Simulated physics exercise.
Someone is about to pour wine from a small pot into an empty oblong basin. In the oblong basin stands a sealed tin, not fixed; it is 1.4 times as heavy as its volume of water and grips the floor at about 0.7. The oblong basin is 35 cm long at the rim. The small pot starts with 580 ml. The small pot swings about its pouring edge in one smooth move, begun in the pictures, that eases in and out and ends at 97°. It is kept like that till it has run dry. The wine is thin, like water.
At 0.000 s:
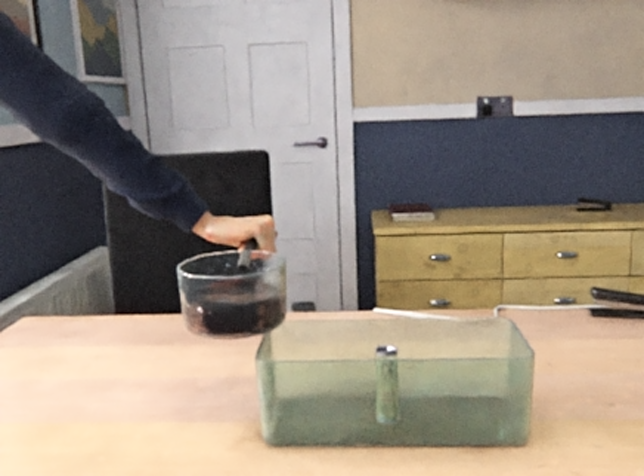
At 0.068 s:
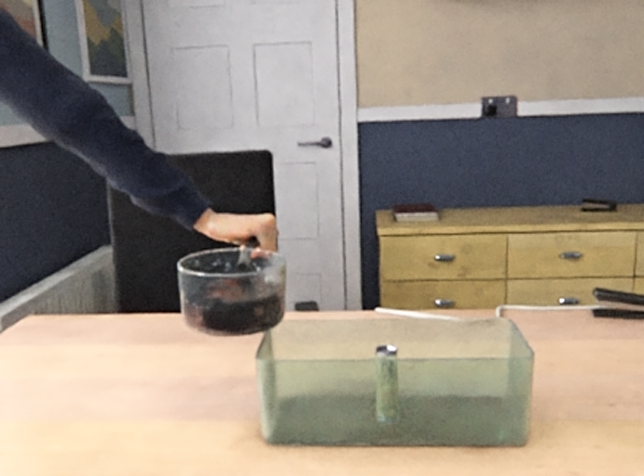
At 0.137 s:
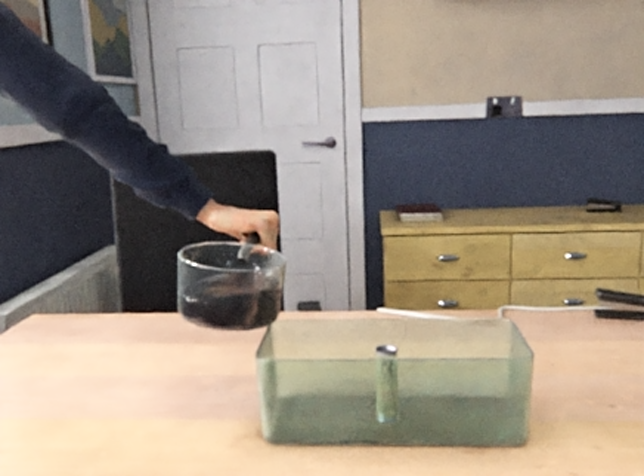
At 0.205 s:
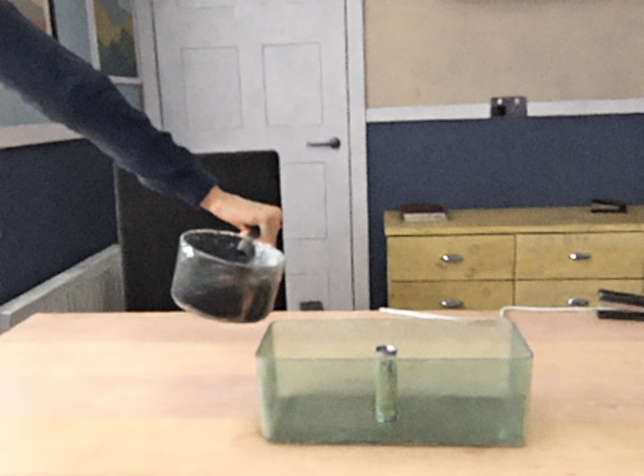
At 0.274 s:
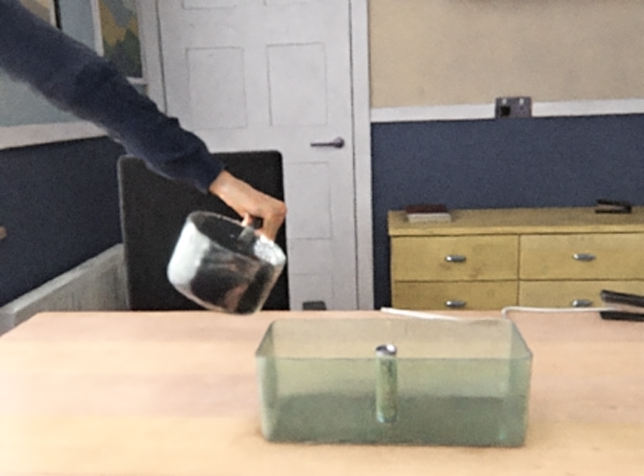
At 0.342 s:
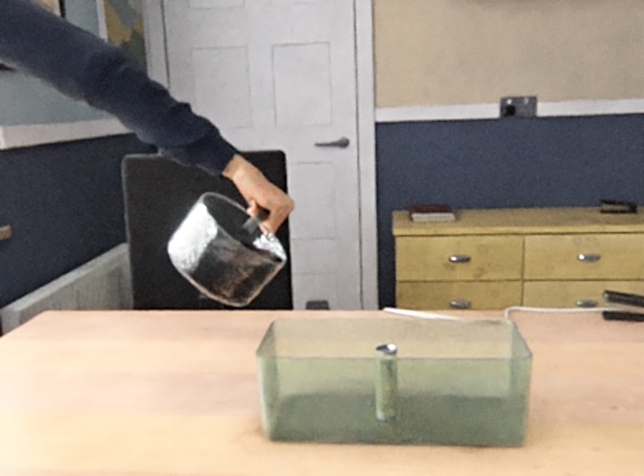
Above a wooden table, a hand tilts a small glass pot rightward beside an oblong basin.
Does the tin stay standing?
The tin topples.
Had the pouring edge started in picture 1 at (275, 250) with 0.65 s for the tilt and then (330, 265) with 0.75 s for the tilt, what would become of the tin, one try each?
First it falls; then it stays up.
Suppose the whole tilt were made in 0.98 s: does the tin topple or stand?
Then it stays up.
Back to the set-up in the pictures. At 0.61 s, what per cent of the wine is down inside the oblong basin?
Near 5 in a hundred.
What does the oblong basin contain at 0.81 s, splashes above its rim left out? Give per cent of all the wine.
Near 70 in a hundred.
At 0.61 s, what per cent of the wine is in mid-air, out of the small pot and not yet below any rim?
Some 48 per cent.
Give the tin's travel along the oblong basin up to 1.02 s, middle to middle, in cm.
Some 7 cm.
After 0.61 s the tilt is 89° and 48 per cent is still to pour; the tin stands where it began.
After 0.81 s the tilt is 97° and 13 per cent is still to pour; the tin leans 13°.
After 1.02 s the tilt is 97° and 3 per cent is still to pour; the tin lies on its side.
After 1.25 s the tilt is 97° and 1 per cent is still to pour; the tin lies on its side.
In the end the tin lies on its side.
